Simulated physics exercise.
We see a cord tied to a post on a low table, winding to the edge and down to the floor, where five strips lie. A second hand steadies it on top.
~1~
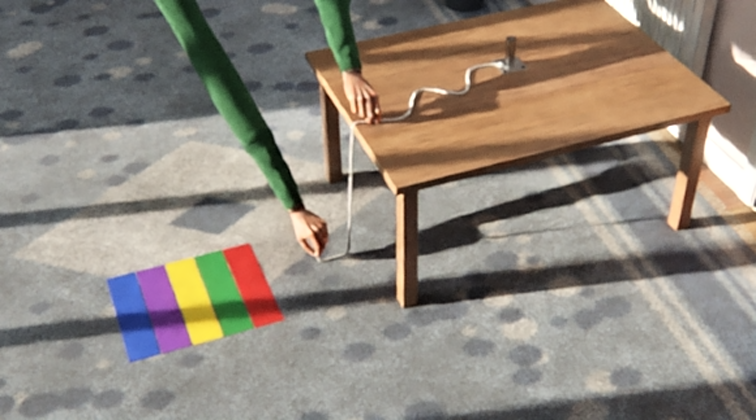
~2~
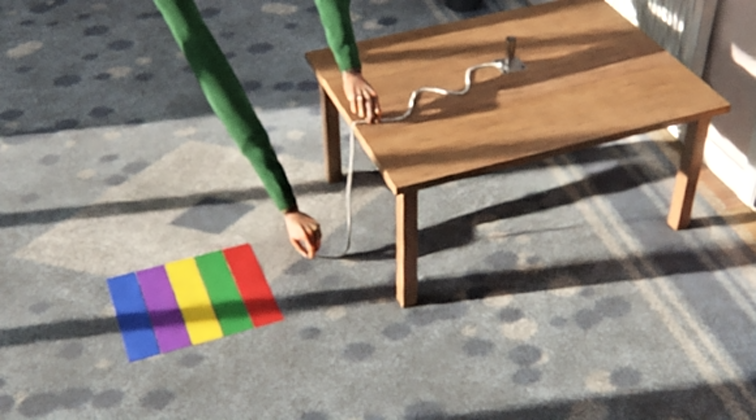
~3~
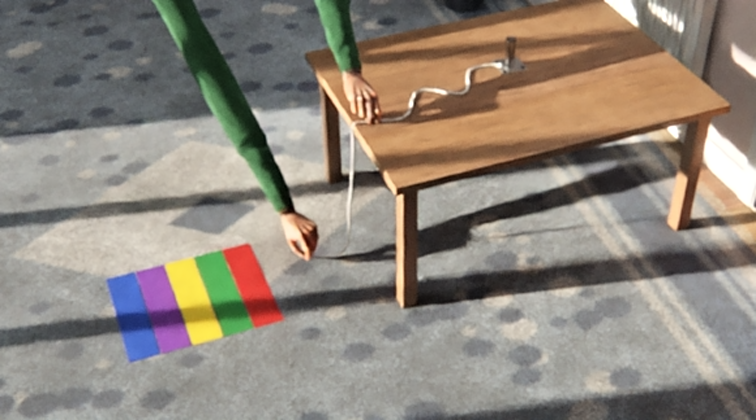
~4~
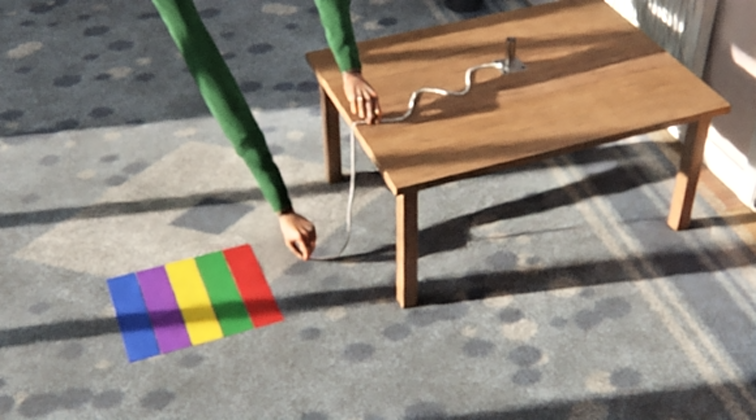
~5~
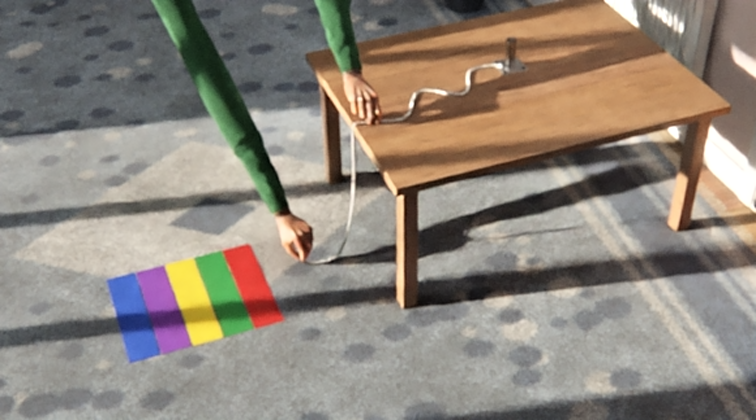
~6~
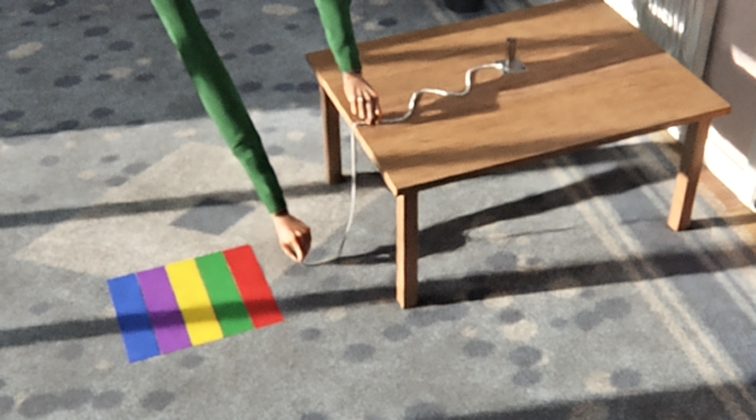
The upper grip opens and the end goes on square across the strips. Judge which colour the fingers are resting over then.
The purple strip.
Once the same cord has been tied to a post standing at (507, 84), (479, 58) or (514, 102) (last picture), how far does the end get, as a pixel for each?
Around (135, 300), then (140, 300), then (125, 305).
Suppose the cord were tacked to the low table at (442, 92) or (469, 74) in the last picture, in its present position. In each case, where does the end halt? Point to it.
About (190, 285) and (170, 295).
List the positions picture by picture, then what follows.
End (315, 254); red (263, 309); green (233, 317); yellow (203, 326); purple (172, 334); blue (141, 343), in the first frame.
End (309, 255); cord through (475, 68) (444, 92) (409, 112) (353, 131) (349, 188) (349, 243), in the second frame.
End (305, 256), in the third frame.
End (304, 257); cord through (475, 68) (445, 92) (409, 112) (353, 132) (352, 188) (346, 244), in the fourth frame.
End (300, 258), in the fifth frame.
End (299, 259); cord through (475, 69) (445, 93) (409, 113) (353, 132) (354, 188) (343, 245), in the sixth frame.
Soon after, end near (212, 281); over green.
After that, end near (179, 290); over yellow.
At the stop, end near (159, 295); over purple. It gets as far as the purple strip.
